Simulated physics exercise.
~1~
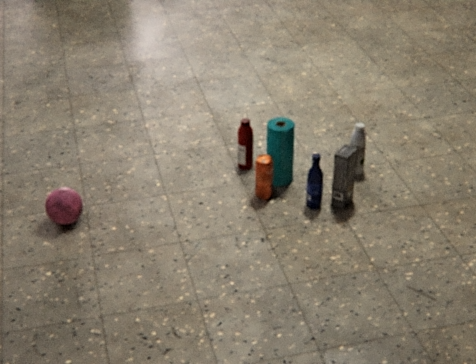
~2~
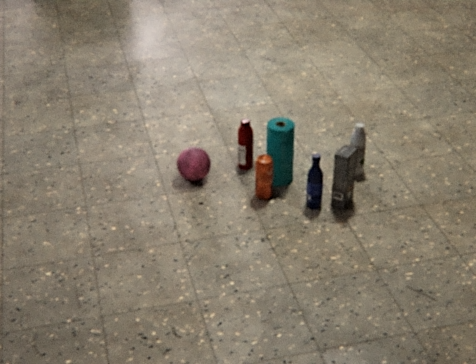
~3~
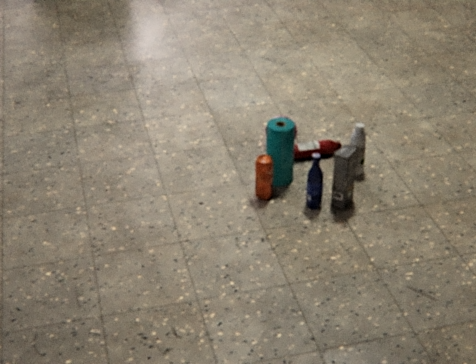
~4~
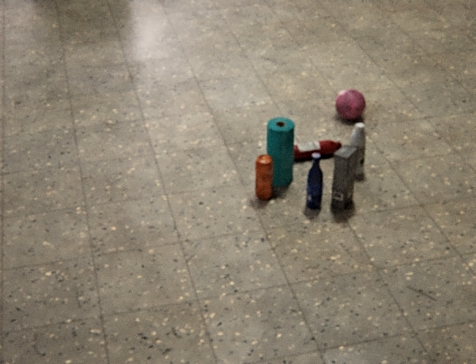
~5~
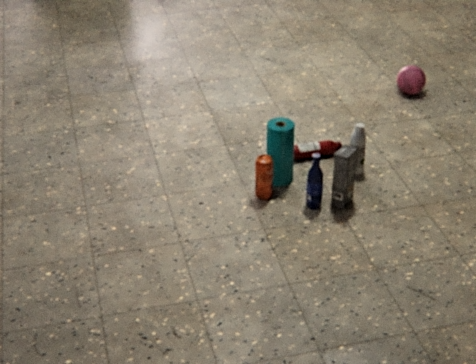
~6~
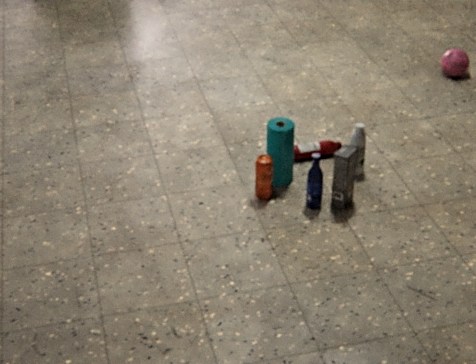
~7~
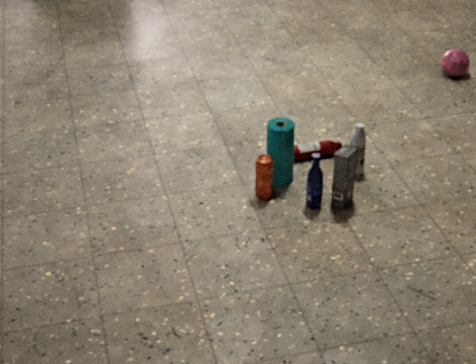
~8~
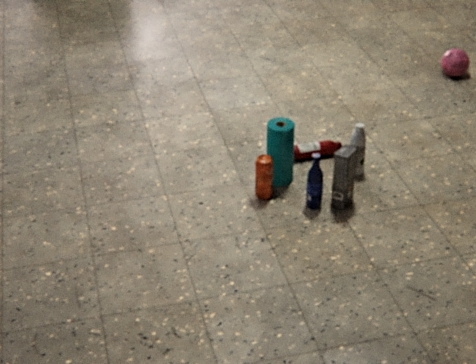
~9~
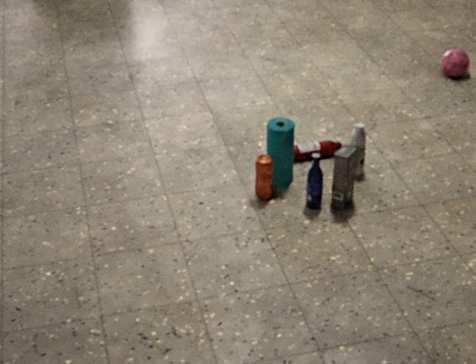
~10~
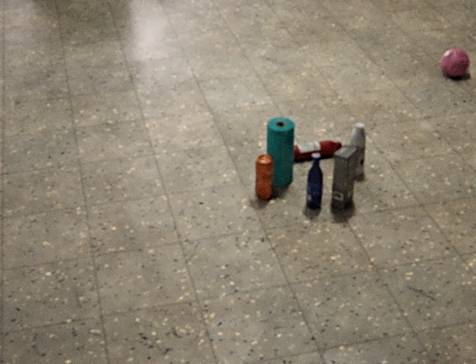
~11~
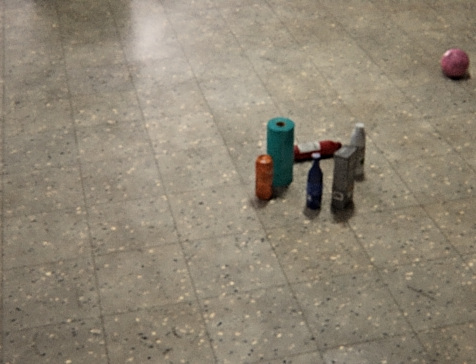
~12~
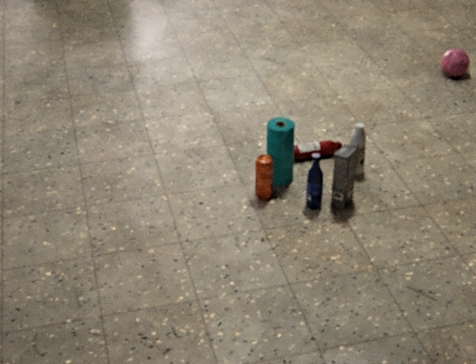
A pink ball rolls right, knocks over the red bottle, and stops beyond the upright items.
